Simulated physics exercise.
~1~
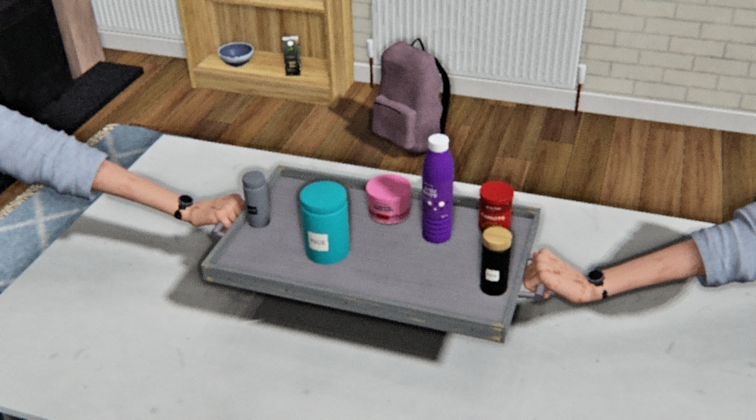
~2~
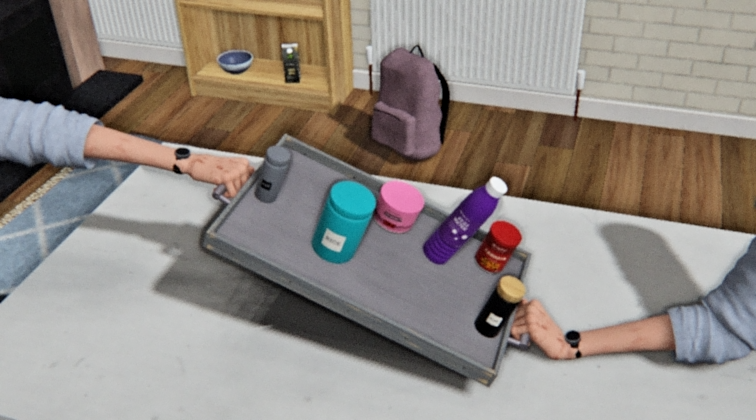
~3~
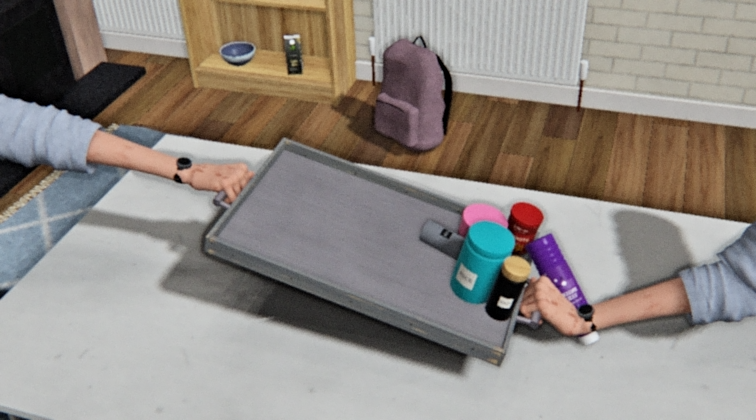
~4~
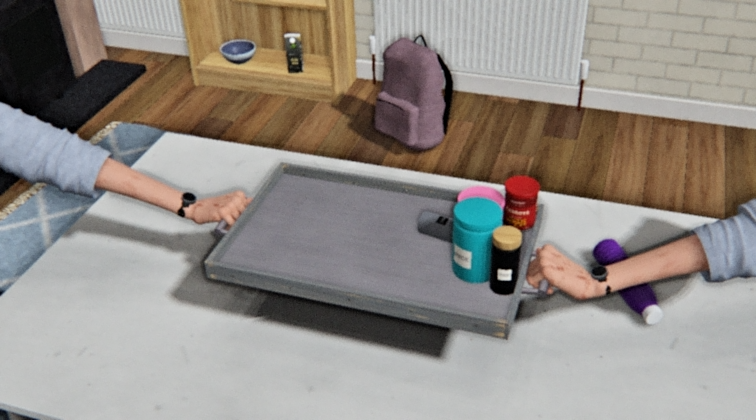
On a white table, hands tilt a tray rightward, containers slide, and a purple bottle falls off.
